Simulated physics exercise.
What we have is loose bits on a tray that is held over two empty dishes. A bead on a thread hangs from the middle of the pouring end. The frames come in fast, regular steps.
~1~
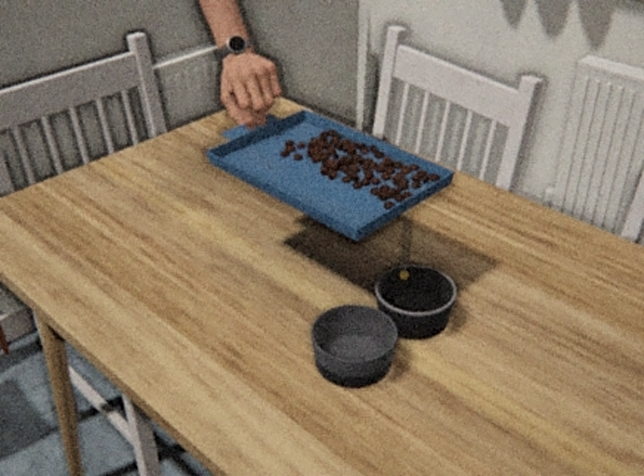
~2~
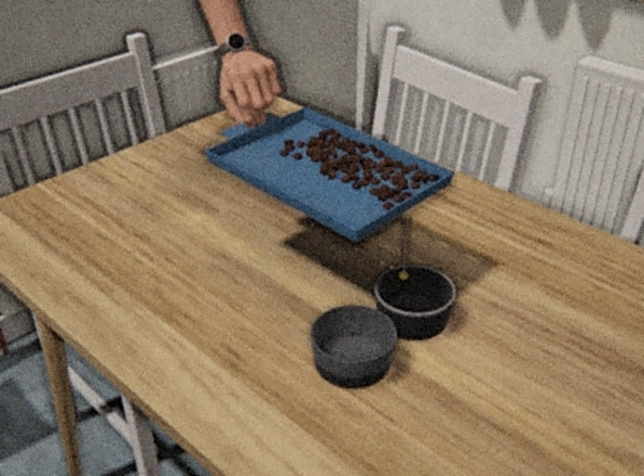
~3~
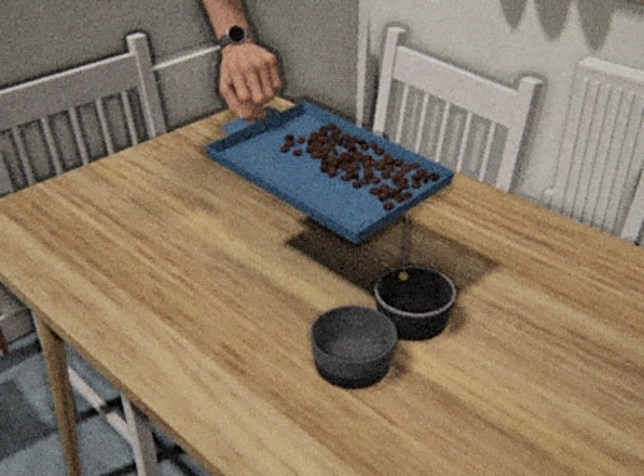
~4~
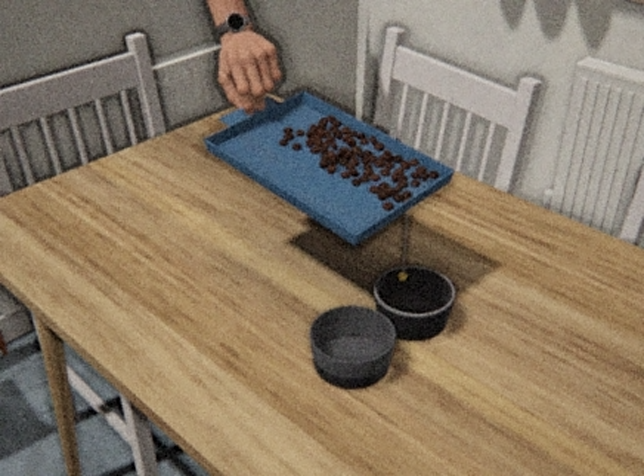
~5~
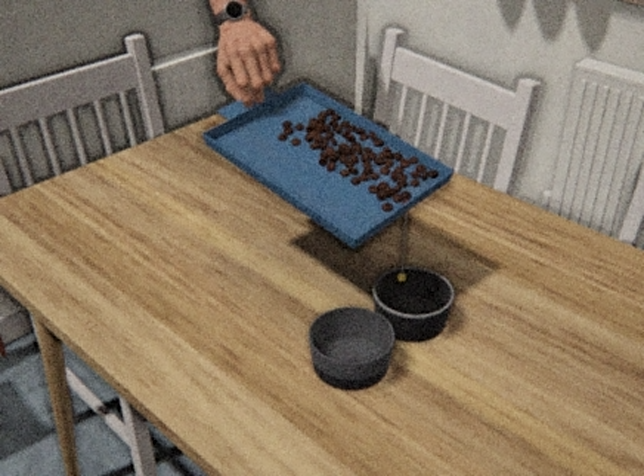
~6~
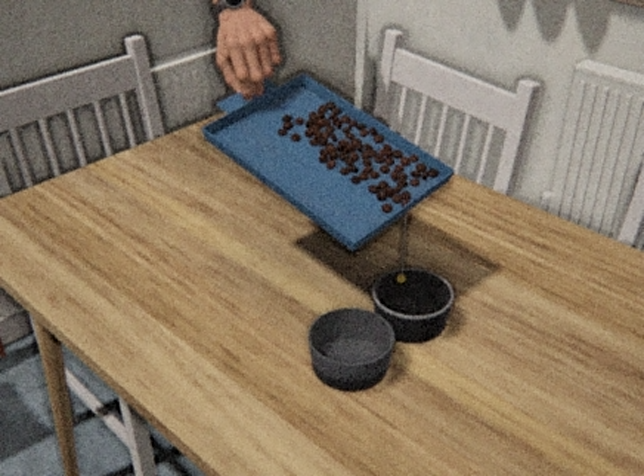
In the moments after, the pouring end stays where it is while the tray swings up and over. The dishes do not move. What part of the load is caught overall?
Caught overall: More than half.
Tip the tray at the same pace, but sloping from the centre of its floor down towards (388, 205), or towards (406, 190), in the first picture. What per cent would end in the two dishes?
In turn 50 and 20 in a hundred.
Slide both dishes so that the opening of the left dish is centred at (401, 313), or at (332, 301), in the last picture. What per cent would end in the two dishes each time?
The first gives 50 %, the second 20 %.
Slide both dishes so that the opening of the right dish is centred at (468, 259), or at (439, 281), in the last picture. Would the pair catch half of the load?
The first try: Under half. The second: Most of it.
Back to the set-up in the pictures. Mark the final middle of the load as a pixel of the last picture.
Near (362, 354).
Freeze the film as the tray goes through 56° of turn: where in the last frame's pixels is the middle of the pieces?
Near (369, 203).
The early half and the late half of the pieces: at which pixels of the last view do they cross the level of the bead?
First near (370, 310), later near (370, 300).
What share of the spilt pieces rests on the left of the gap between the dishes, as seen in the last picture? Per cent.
Near 40 %.
Shortly afterwards, tray tipped steeply; all but a few on the tray; only a few in the air.
Next, tray tipped right over; near half on the tray; near a quarter in the left dish; only a few in the right dish; only a few outside both; near a quarter in the air.
Some moments later, tray tipped past a quarter turn; near two thirds in the left dish; a little in the right dish; near a quarter outside both.
In the end, tray tipped past a quarter turn; near two thirds in the left dish; a little in the right dish; near a quarter outside both.
